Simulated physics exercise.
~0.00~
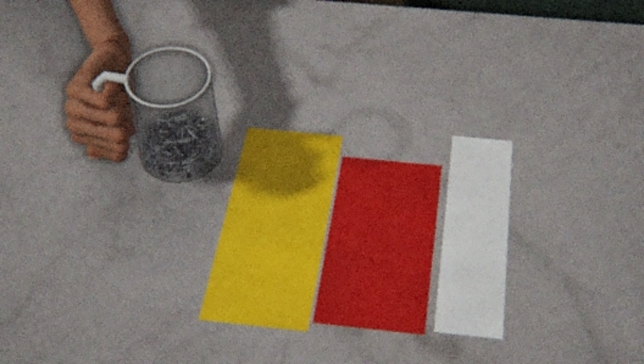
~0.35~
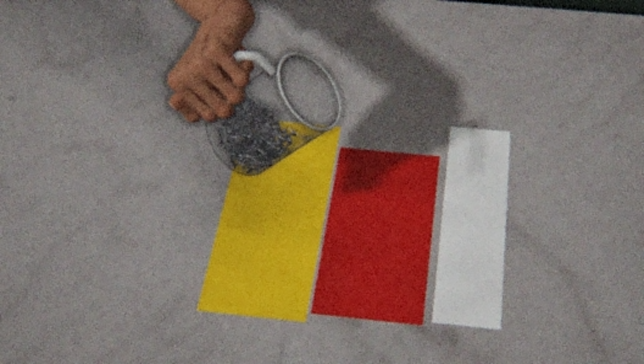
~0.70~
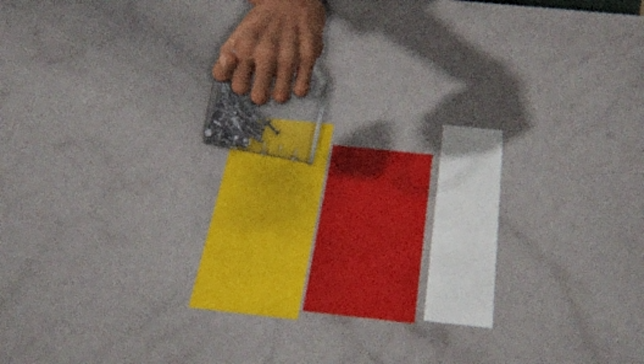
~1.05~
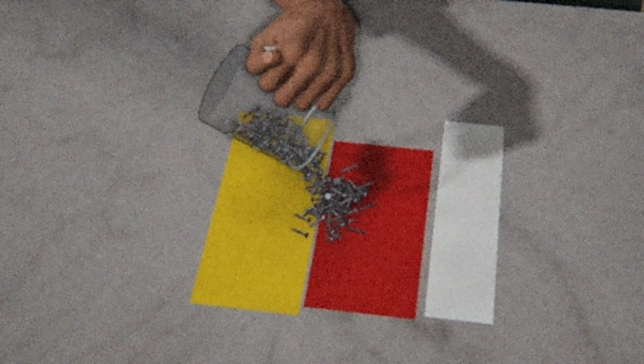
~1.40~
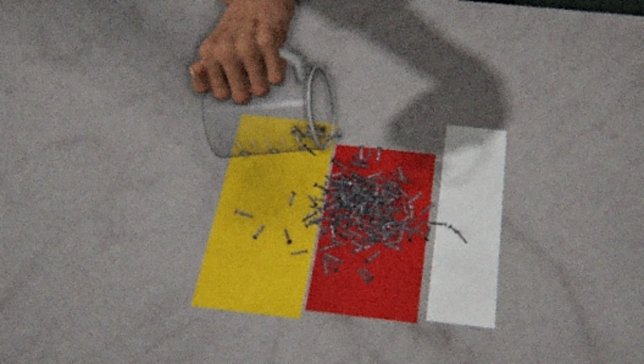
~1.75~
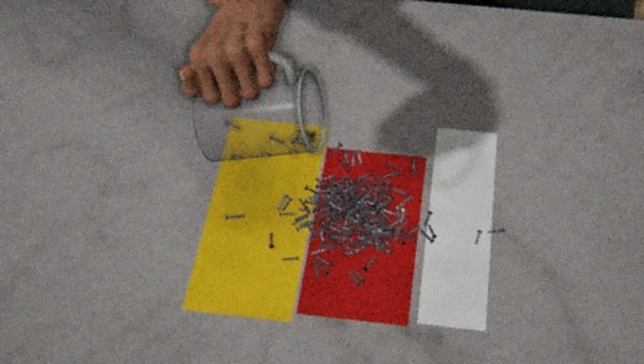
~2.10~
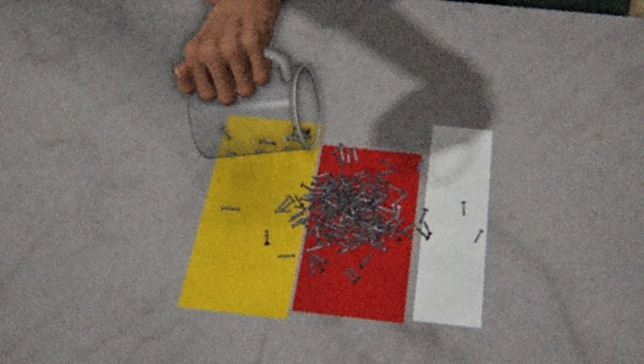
A hand at the upper left holds a clear jug of small grey screws upright over a pale grey marbled table, seen from above, with a yellow, a red and a white mat lying left to right. The hand carries the jug right to the top of the yellow mat, tipping it onto its side. It tilts further, mouth down, and screws pour out across the yellow edge onto the red mat. The jug then turns partly back and stays on its side. Most screws end heaped on red, with a few on yellow, white and inside the jug.
